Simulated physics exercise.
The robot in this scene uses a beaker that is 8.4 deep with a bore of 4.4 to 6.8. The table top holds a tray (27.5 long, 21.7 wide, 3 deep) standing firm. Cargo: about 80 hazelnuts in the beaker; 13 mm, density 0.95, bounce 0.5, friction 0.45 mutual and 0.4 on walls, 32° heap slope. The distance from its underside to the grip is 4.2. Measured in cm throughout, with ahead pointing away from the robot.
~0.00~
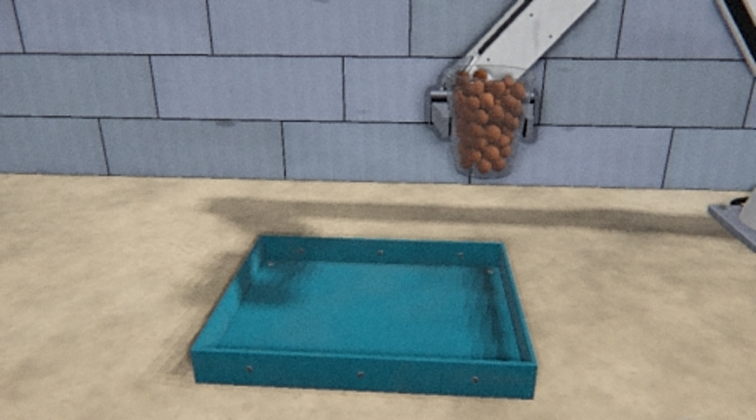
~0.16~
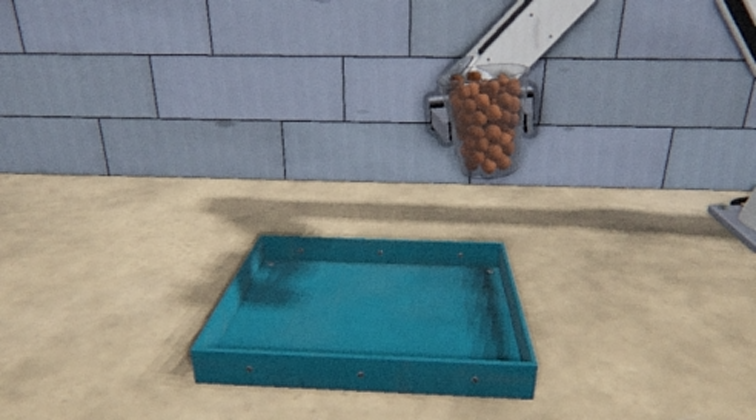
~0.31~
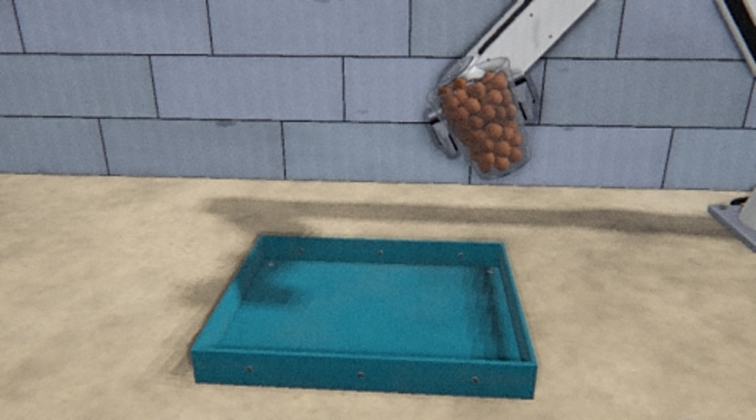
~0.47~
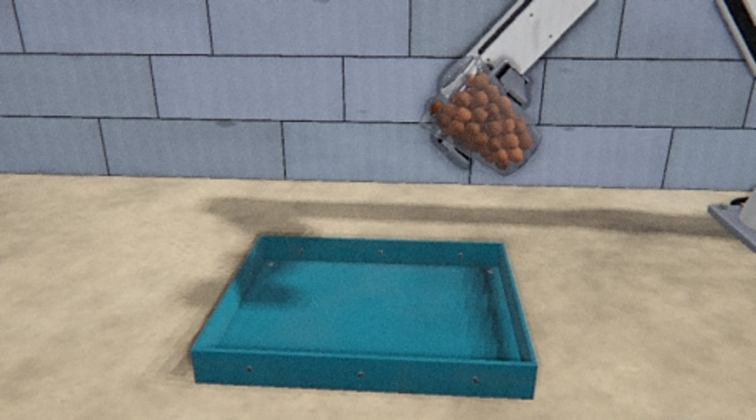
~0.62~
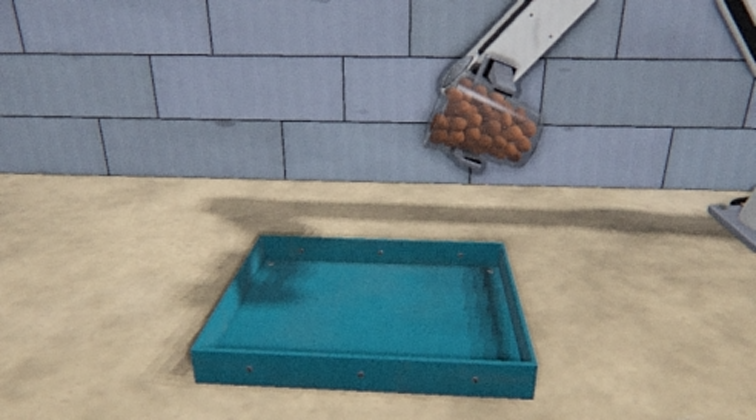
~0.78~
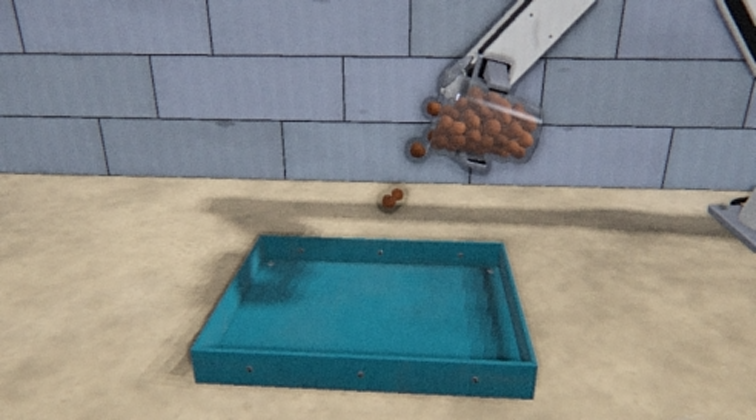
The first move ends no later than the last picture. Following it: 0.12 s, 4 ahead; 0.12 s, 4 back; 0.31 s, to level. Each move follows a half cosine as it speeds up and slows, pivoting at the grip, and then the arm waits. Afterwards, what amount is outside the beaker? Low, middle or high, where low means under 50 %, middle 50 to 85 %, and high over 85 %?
Middle, 50 to 85 %.
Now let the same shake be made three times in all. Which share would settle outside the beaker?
Probably about 90 in a hundred.
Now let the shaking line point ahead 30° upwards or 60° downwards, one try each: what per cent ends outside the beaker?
70 and 20 %.
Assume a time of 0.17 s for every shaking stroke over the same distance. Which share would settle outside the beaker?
I'd expect close to 45 in a hundred.
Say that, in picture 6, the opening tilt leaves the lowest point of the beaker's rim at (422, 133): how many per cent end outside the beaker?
Estimate: About 30 per cent.
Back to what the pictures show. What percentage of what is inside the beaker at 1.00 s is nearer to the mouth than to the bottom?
Roughly 95 %.
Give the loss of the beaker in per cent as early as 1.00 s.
Roughly 40 per cent by then.
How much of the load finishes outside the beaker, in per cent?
60 per cent or thereabouts.
After 1.00 s, tilted 77° forward, highest piece 22 above the table; 50 in the beaker, 4 in the tray, 26 in flight or on a rim.
After 1.22 s, tilted 22° forward, highest piece 23 above the table; 48 in the tray, 31 in the beaker, 1 in flight or on a rim.
After 1.53 s, level, highest piece 21 above the table; 47 in the tray, 31 in the beaker, 2 on the table or floor.
After 2.58 s, level, highest piece 21 above the table; 47 in the tray, 31 in the beaker, 2 on the table or floor.
At rest, 47 in the tray, 31 in the beaker, 2 on the table or floor. That is 61 % outside the beaker.
